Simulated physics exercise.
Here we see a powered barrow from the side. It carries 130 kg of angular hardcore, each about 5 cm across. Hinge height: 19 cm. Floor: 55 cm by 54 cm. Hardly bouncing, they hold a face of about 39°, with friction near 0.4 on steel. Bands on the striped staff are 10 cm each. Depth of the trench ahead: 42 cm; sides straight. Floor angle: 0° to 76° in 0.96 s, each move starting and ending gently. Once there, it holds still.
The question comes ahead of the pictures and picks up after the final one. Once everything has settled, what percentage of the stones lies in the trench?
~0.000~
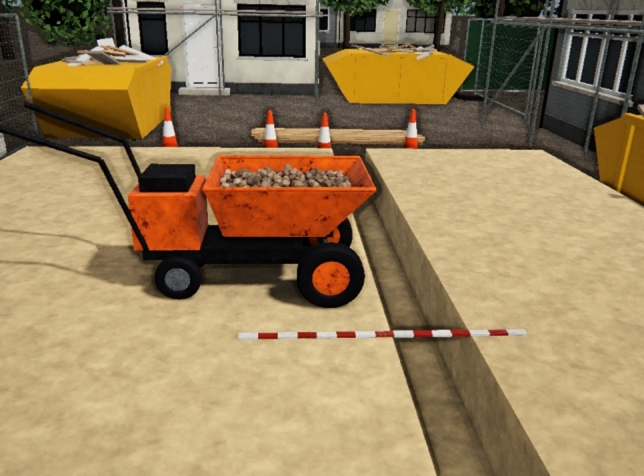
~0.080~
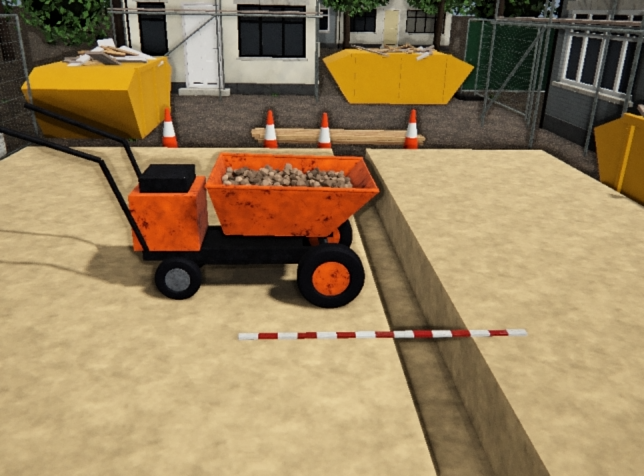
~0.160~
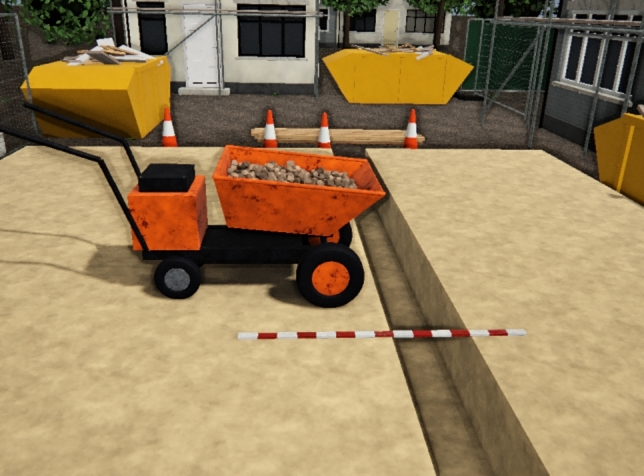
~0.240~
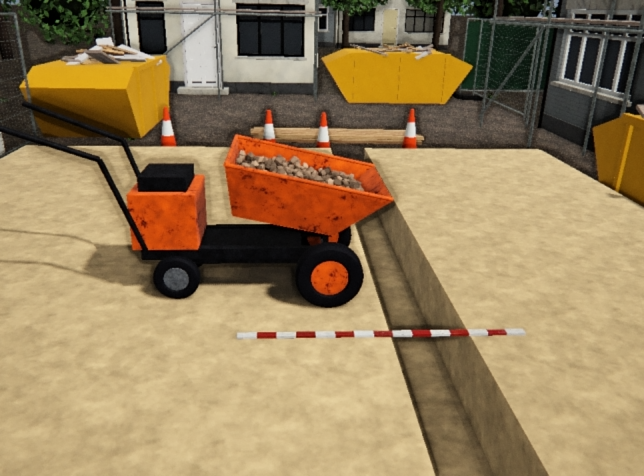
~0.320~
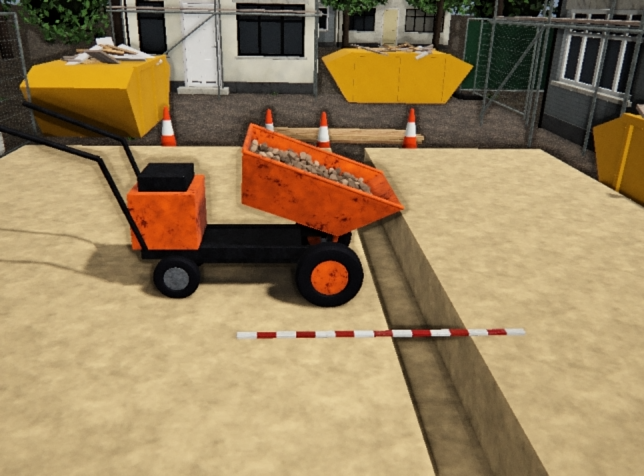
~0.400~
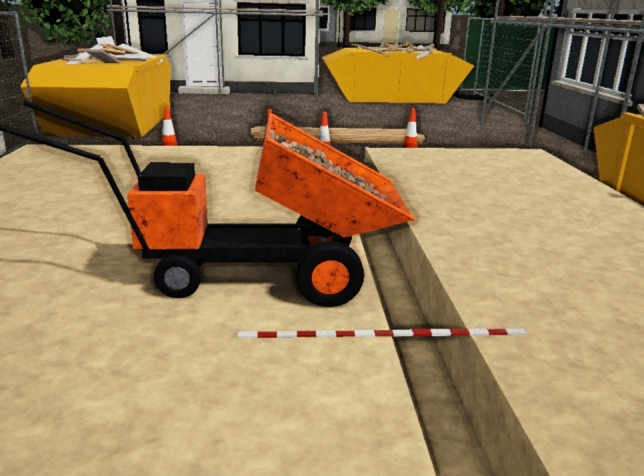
I would say 64 percent.
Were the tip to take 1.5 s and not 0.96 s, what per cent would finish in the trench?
In that case some 75 per cent.
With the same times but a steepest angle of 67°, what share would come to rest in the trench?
Around 60 per cent would finish in the trench.
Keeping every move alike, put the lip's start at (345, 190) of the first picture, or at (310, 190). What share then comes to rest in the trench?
From the first spot near 100, from the second near 95 per cent.
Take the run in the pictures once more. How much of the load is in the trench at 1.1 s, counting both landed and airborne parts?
Roughly 20% by that time.
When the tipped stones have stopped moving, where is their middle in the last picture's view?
The stones end up centred near (427, 321).
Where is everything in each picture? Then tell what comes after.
In the first frame, the tray is at 0°, its lip at (376, 190); the top of the load is at (285, 173).
In the second frame, lip at (378, 191), floor tilted 2°, highest stones at (273, 172); the stones move at 0.3 m/s on average.
In the third frame, lip at (385, 194), floor tilted 6°, highest stones at (261, 168); the stones move at 0.5 m/s on average.
In the fourth frame, the tray is at 12°, its lip at (393, 200); the top of the load is at (255, 160); the stones move at 0.8 m/s on average.
In the fifth frame, lip at (403, 208), floor tilted 20°, highest stones at (263, 151); the stones move at 0.9 m/s on average.
In the sixth frame, lip at (414, 219), floor tilted 29°, highest stones at (274, 140); the stones move at 1.0 m/s on average.
After 0.7 s the floor is at 64°; 100 % in the tray; the foremost stones are at (425, 249).
After 1.1 s the floor is at 76°; 61 % in the tray, 21 % in the trench, 18 % past the trench; the foremost stones are at (489, 284).
After 1.4 s the floor is at 76°; 18 % in the tray, 44 % in the trench, 38 % past the trench; the foremost stones are at (560, 276).
After 3.4 s the floor is at 76°; 0 % in the tray, 64 % in the trench, 36 % past the trench; the foremost stones are at (591, 278).
